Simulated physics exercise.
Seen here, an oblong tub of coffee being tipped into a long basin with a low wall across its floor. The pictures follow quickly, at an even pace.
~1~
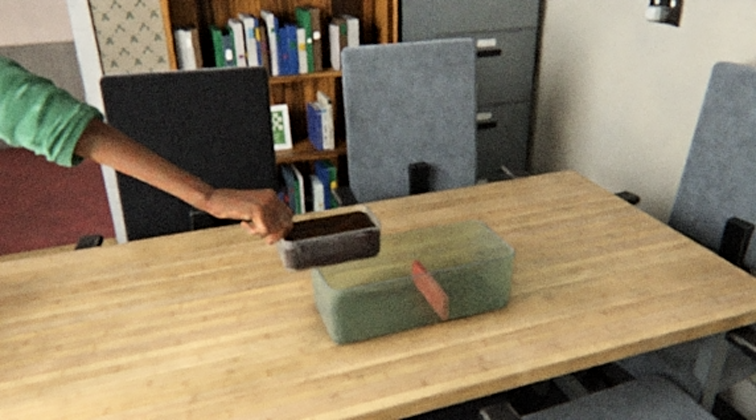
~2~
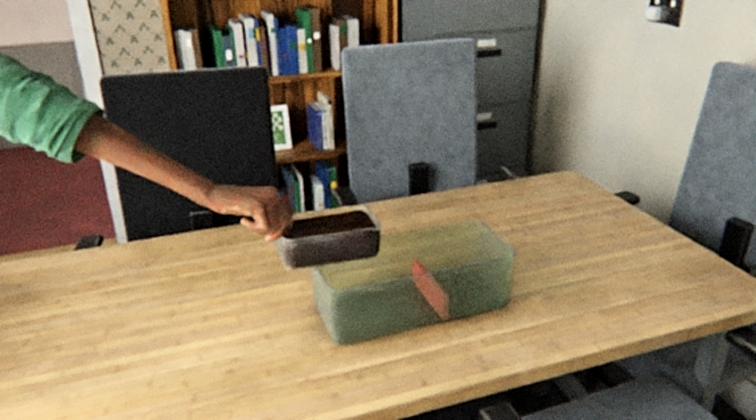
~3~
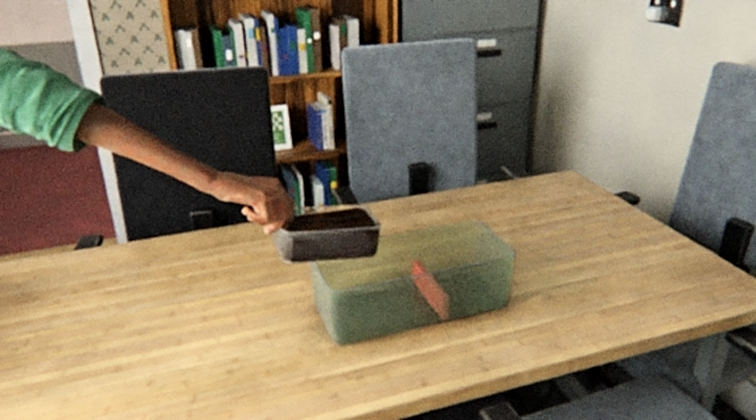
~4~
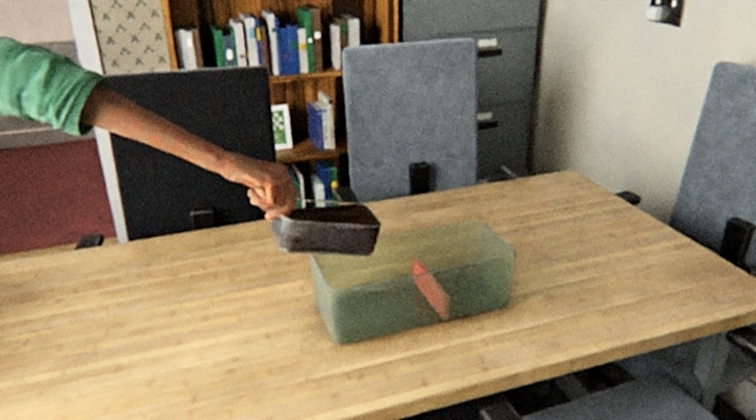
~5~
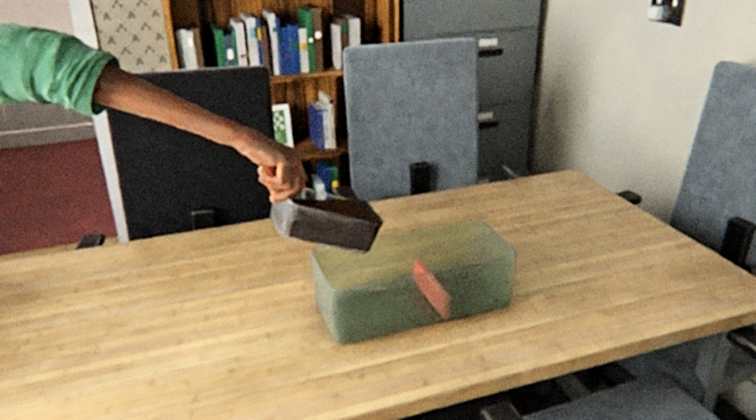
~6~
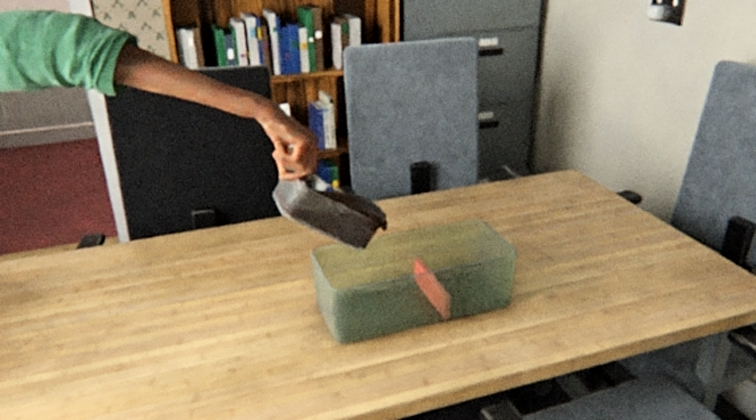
A hand holds a small oblong tub of dark liquid level above the left end of a long, greenish see-through basin with a low reddish wall inside. Slowly at first, then more steeply, the hand lifts the tub's left end, tilting it down to the right while the basin stays still on the wooden table.
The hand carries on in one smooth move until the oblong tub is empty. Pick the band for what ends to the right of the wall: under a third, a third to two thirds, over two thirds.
The share right of the wall is from a third to two thirds.
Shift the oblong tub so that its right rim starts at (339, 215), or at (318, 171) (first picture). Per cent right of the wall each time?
In turn 5 and 5 in a hundred.
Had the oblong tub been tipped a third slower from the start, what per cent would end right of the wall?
It comes to 60 per cent or so.
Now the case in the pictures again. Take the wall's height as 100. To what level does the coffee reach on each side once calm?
Left about 20, right about 40.
A moment on, the oblong tub is tipped right over and 21 per cent is still to pour, 21 is left of the wall and 1 right of it.
Next, the oblong tub is tipped right over and 3 per cent is still to pour, 21 is left of the wall and 66 right of it.
Then the oblong tub is tipped right over and 0 per cent is still to pour, 33 is left of the wall and 37 right of it.
Later the oblong tub is tipped right over and 0 per cent is still to pour, 45 is left of the wall and 50 right of it.
In the end 45 per cent lies left of the wall, 49 right of it and 6 outside.
